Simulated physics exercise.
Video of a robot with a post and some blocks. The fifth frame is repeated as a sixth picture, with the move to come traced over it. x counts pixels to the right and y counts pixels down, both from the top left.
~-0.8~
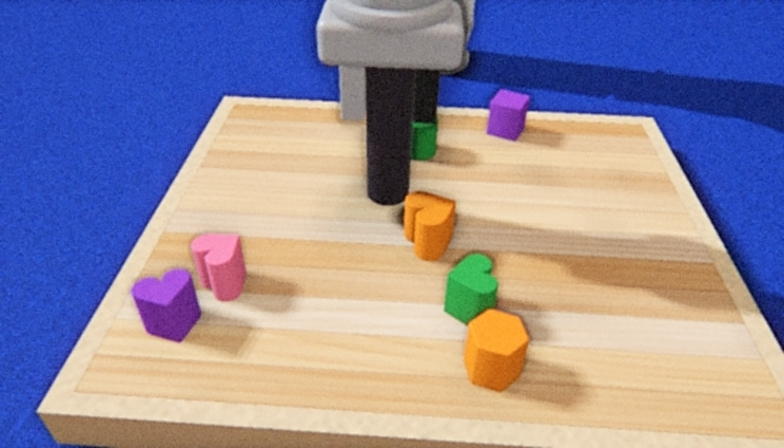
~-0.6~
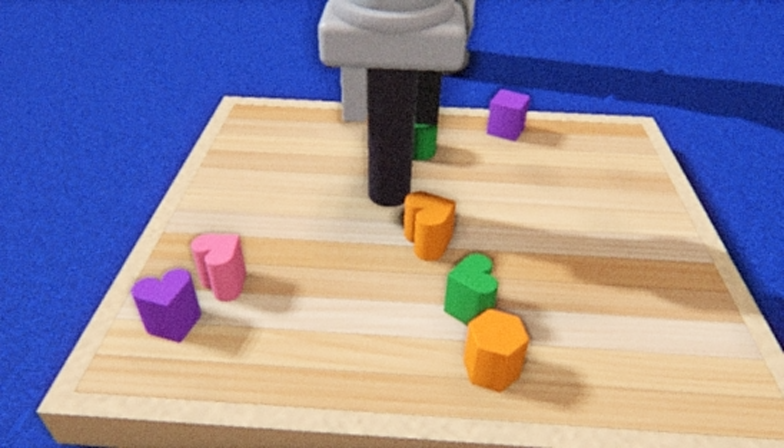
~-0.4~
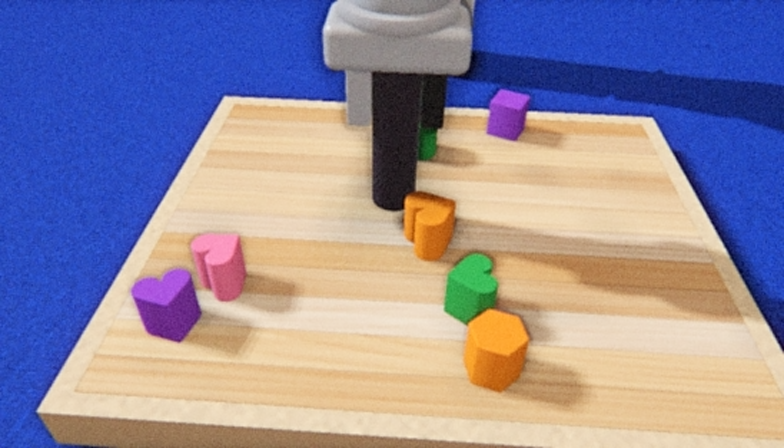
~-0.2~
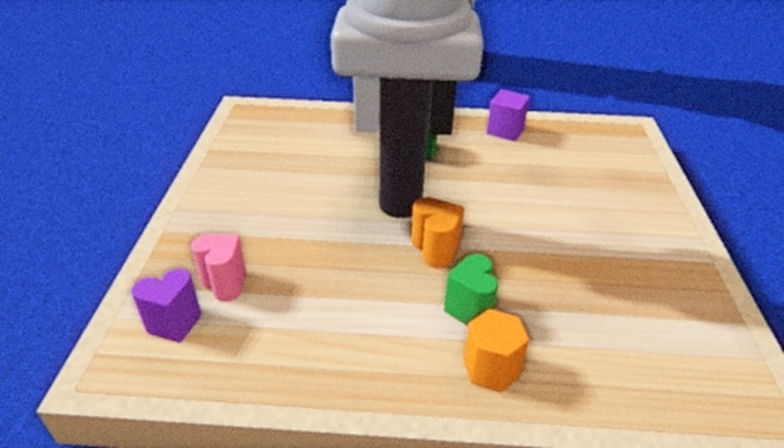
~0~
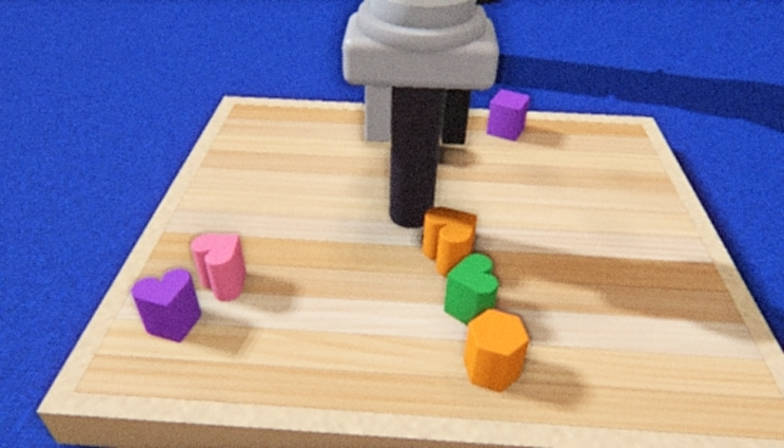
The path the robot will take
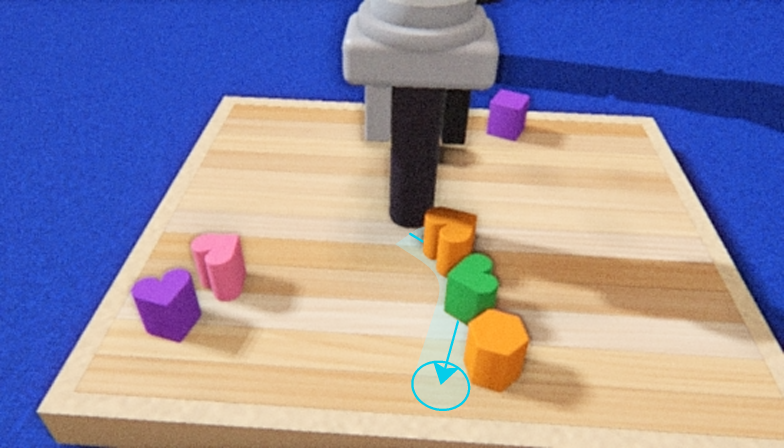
A grey robot arm with a black post, seen from above and in front, moves slightly over a pale wooden board on a blue surface. A purple heart and a pink heart sit at left, a green heart and an orange hexagon at lower right, and a purple block and a partly hidden green one at the back. The post shifts right and nearer, pushing an orange heart-shaped block a little toward the green heart.
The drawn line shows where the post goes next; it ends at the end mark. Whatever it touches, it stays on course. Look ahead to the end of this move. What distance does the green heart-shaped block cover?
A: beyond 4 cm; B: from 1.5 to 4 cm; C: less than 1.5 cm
Choice A: Beyond 4 cm.
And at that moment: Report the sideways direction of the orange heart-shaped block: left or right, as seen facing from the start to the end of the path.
It moves over to the left.
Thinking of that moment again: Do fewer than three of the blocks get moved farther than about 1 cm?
I'd say no.
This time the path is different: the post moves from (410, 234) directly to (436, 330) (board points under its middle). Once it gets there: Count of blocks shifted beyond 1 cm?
Blocks that move over 1 cm: Two.
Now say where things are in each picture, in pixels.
In the first frame, post tip at (388, 194); block tops, orange heart-shaped block at (431, 206); green heart-shaped block at (476, 272); orange hexagon at (499, 331).
In the second frame, post at (389, 195); blocks unchanged.
In the third frame, post at (394, 199); blocks unchanged.
In the fourth frame, post at (401, 206); orange heart-shaped block at (439, 212).
In the fifth frame, post at (411, 215); orange heart-shaped block at (453, 221); green heart-shaped block at (476, 272); orange hexagon at (499, 331).
Path on the board, from (410, 234) via (457, 269) and (458, 322), ending at (441, 385).
On the path given first. One third of the way, post at (459, 251); orange heart-shaped block at (513, 255), turned 15° anticlockwise; green heart-shaped block at (488, 284), turned 55° clockwise.
Two thirds of the way, post at (460, 304); orange heart-shaped block at (529, 267), turned 45° anticlockwise; green heart-shaped block at (502, 312); orange hexagon at (524, 358), turned 45° clockwise.
At the end, post at (443, 366); orange heart-shaped block at (529, 267), turned 45° anticlockwise; green heart-shaped block at (506, 322), turned 25° anticlockwise; orange hexagon at (531, 366), turned 50° clockwise.
